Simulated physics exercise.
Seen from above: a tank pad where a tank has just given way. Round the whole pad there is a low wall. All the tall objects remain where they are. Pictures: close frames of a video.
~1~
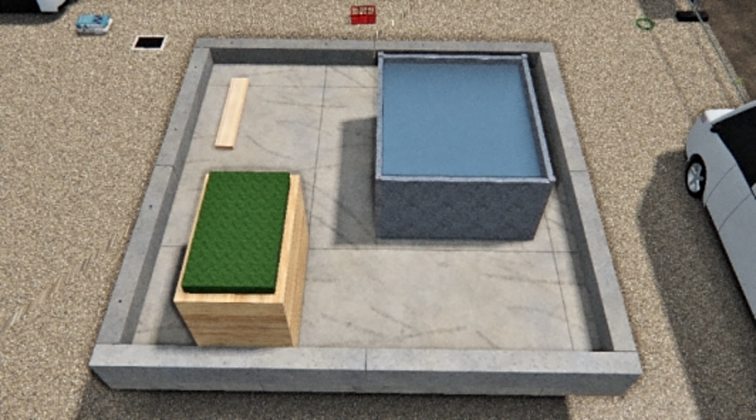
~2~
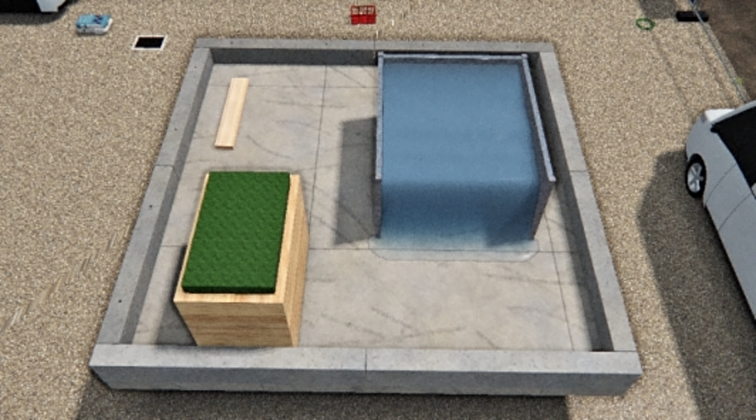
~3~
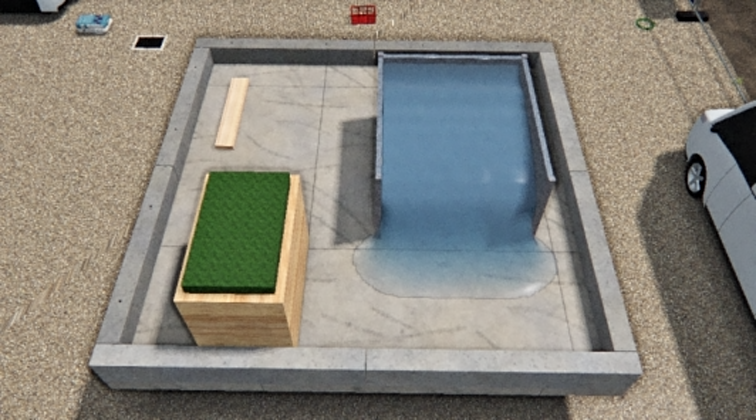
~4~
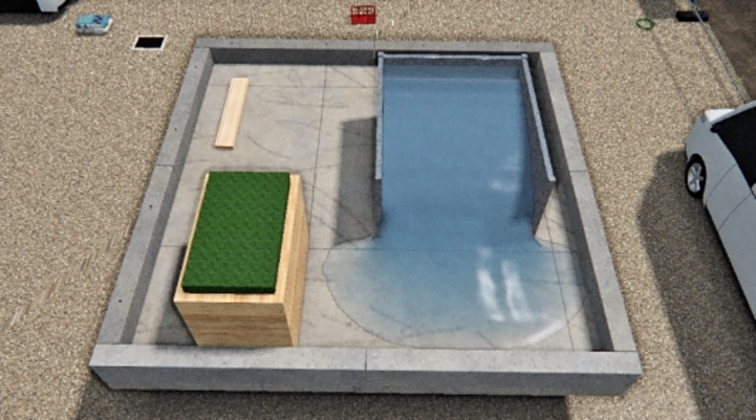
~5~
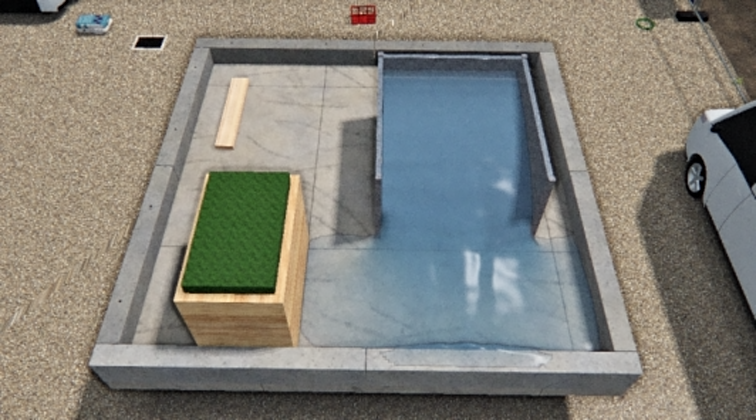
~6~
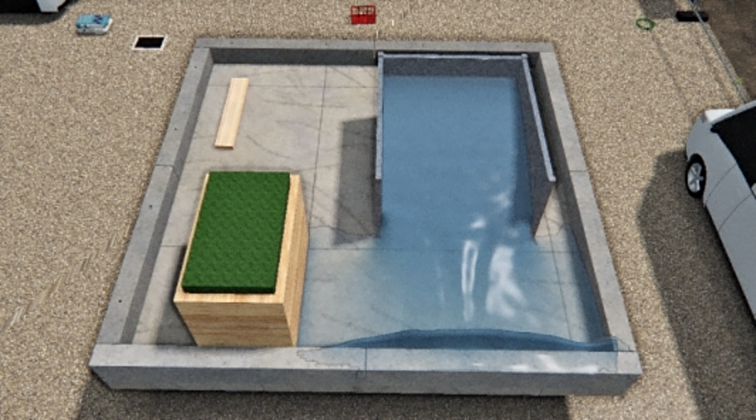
To begin with, still water fills a grey tank on a walled concrete pad, beside a wooden block topped with green. The tank's near side gives way and water pours out, fanning across the pad toward the viewer, then reaches the near wall and spreads left along it.
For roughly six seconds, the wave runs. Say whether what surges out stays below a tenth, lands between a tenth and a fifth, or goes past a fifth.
It goes past a fifth.
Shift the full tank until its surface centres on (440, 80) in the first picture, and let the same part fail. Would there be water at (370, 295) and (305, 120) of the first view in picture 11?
As listed: Covered, dry.
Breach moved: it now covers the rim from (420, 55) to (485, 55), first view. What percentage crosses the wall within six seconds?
Close to 20 per cent, I reckon.
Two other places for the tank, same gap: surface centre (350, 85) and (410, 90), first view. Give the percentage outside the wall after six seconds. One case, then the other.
In turn: Around 18 and 22 per cent.
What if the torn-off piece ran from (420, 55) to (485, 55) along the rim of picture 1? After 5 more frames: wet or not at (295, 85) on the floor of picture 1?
That spot ends up soaked.
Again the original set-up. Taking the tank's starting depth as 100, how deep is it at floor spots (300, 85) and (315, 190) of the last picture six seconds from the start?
18 and 4 %, in that order.
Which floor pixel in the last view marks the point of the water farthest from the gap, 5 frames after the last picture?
My best guess is about (130, 355).
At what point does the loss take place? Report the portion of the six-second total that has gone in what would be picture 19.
Share gone by then: About 90 %.
A moment on, water covers 30 % of the floor; the low wall has let 1 % over.
Next, water covers 30 % of the floor; the low wall has let 7 % over.
Then, water covers 55 % of the floor; the low wall has let 23 % over.
Later, water covers 80 % of the floor; the low wall has let 25 % over.
In the end, water covers 85 % of the floor; the low wall has let 25 % over.
